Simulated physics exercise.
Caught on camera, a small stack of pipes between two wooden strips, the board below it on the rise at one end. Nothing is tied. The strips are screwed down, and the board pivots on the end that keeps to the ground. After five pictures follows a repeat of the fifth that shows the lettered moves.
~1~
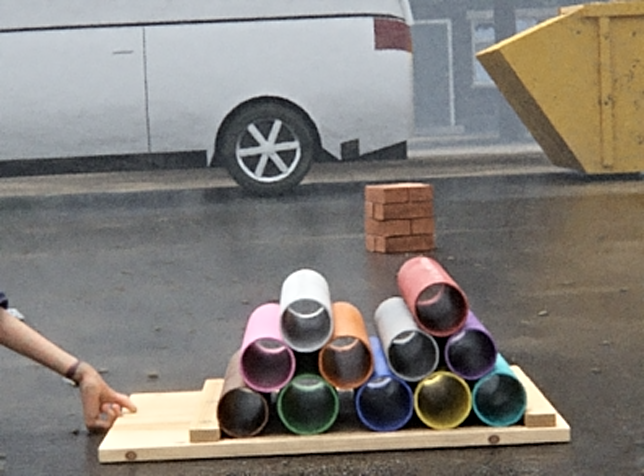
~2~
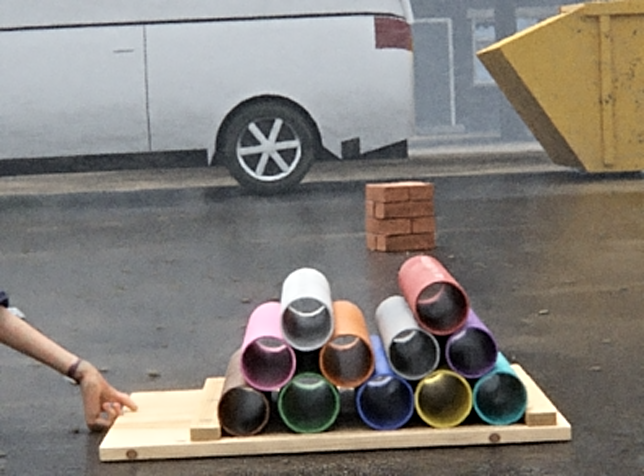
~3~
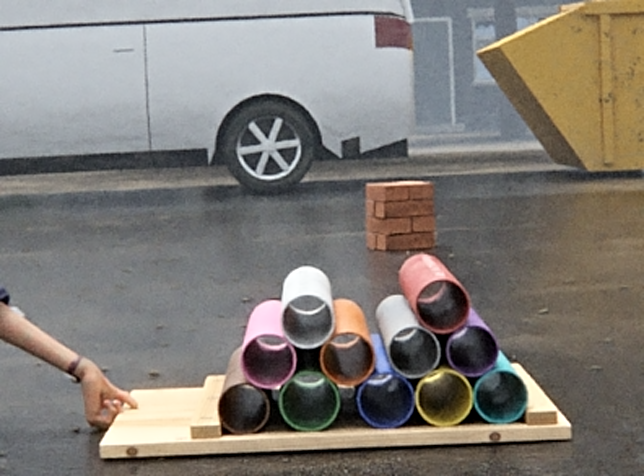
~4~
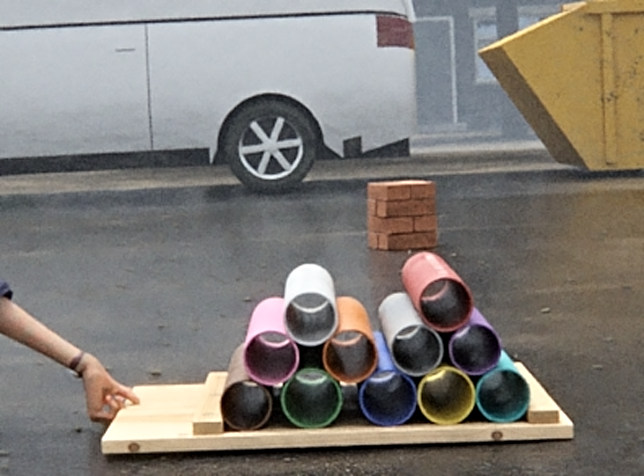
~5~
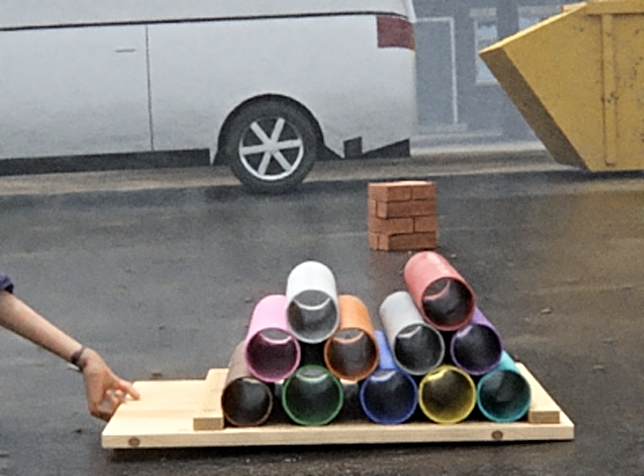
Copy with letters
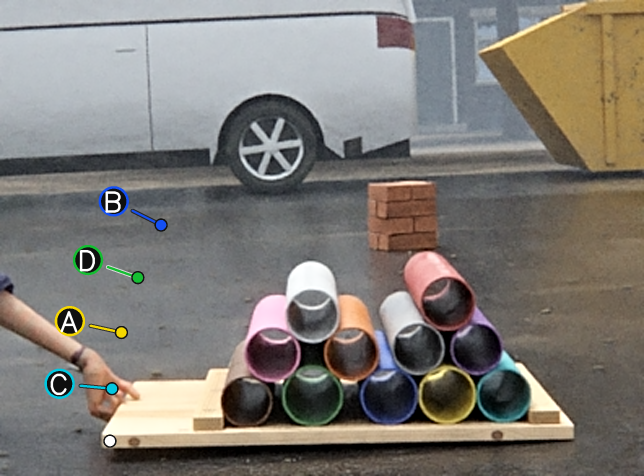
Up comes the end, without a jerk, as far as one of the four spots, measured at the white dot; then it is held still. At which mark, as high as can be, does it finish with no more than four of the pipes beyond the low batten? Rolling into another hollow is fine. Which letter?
Lift it to D and no more.
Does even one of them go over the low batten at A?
No, at A.
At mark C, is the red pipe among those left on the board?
Yes.
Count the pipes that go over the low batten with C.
It comes to none.
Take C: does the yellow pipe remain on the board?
Yes.
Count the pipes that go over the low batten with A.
It comes to none.
On the marked copy, A at (121, 333); B at (161, 225); C at (112, 389); D at (138, 278); the white dot at (110, 441).
Following D. Soon after the start, board at 15°.
Later, board at 22°.
In the end, board at 22°, none over the low batten.
As for the rest, A none over the low batten; B five over the low batten; C none over the low batten.
